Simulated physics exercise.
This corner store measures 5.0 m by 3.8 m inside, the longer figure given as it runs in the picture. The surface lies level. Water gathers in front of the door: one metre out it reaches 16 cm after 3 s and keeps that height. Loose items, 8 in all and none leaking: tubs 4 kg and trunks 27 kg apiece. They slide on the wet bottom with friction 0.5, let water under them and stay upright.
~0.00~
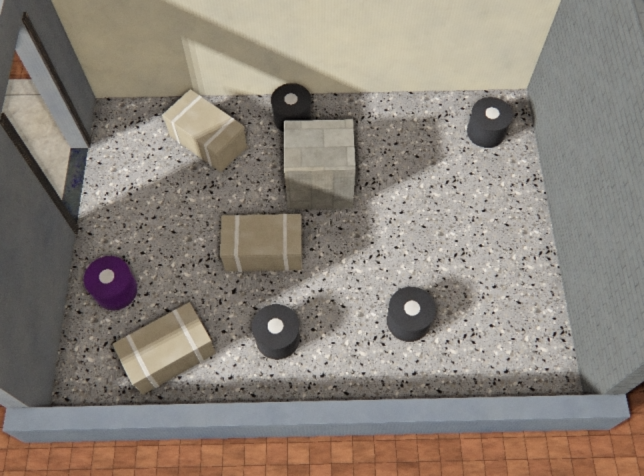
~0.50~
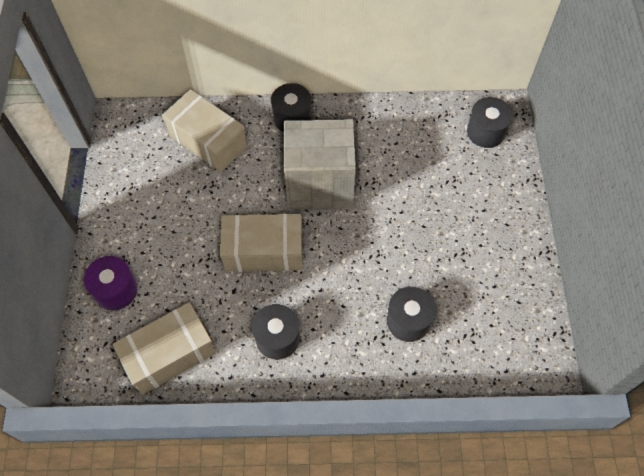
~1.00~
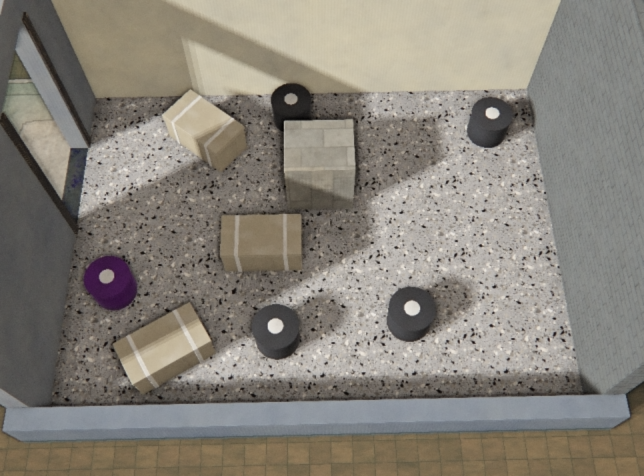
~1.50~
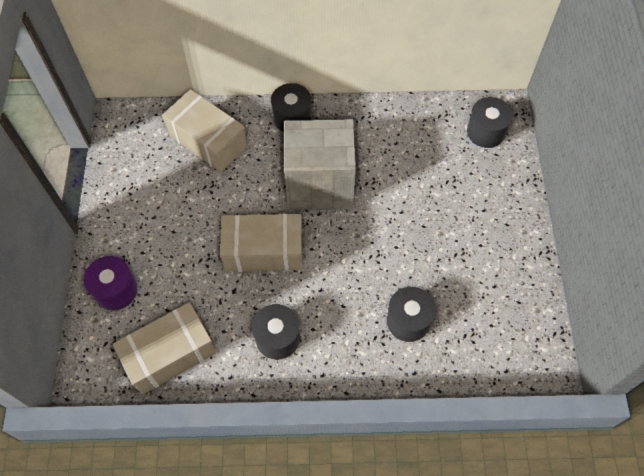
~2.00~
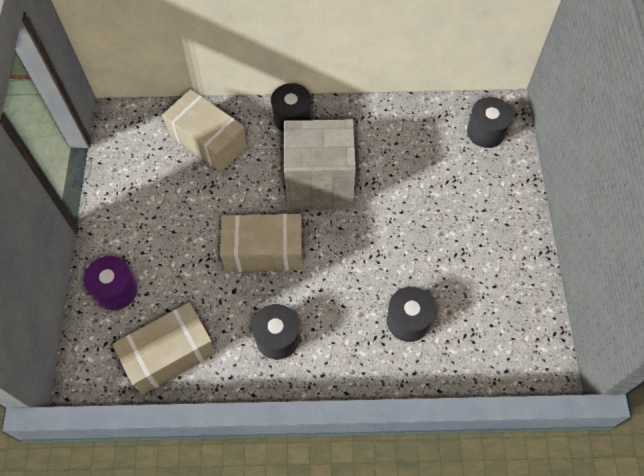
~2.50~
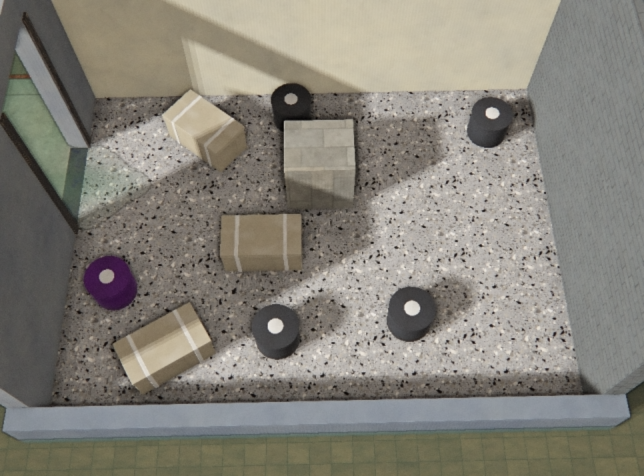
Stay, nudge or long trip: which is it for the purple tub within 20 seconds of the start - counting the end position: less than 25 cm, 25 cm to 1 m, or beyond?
Purple tub slides a little.
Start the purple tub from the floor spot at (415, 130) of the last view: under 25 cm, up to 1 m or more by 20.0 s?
It ends far away.
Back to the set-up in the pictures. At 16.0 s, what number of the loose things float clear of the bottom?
6 of them.
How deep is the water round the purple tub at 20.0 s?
Roughly 7 cm.
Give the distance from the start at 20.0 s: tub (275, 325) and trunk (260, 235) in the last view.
In that order: 140 cm, 100 cm.
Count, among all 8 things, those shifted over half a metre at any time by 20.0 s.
7 of them.
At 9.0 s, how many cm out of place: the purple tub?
Roughly 0 cm by then.
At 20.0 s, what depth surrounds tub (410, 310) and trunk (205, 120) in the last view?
Roughly 9 and 11 cm.
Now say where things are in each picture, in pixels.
The first picture shows the purple tub at (107, 277), on the bottom; water covers 0.0 m2; 0 of 8 have shifted.
The second picture shows the purple tub at (107, 277) rests on the ground; 0.0 m2 under water; 0 of 8 have shifted.
The third picture shows the purple tub at (107, 277), on the bottom; water covers 0.0 m2; 0 of 8 have shifted.
The fourth picture shows the purple tub at (107, 277) rests on the ground; water covers 0.0 m2; 0 of 8 have shifted.
The fifth picture shows the purple tub at (107, 277) rests on the ground; 0.0 m2 under water; 0 of 8 have shifted.
The sixth picture shows the purple tub at (107, 277), on the bottom; water covers 0.4 m2; 0 of 8 have shifted.
After 4.0 s the purple tub is near (107, 277), 0.0 m from its start, aground; 0 afloat.
After 9.0 s the purple tub is near (106, 277), 0.0 m from its start, aground; 0 afloat.
After 16.0 s the purple tub is near (160, 273), 0.5 m from its start, afloat; 6 afloat.
After 20.0 s the purple tub is near (97, 224), 0.6 m from its start, afloat; 8 afloat.
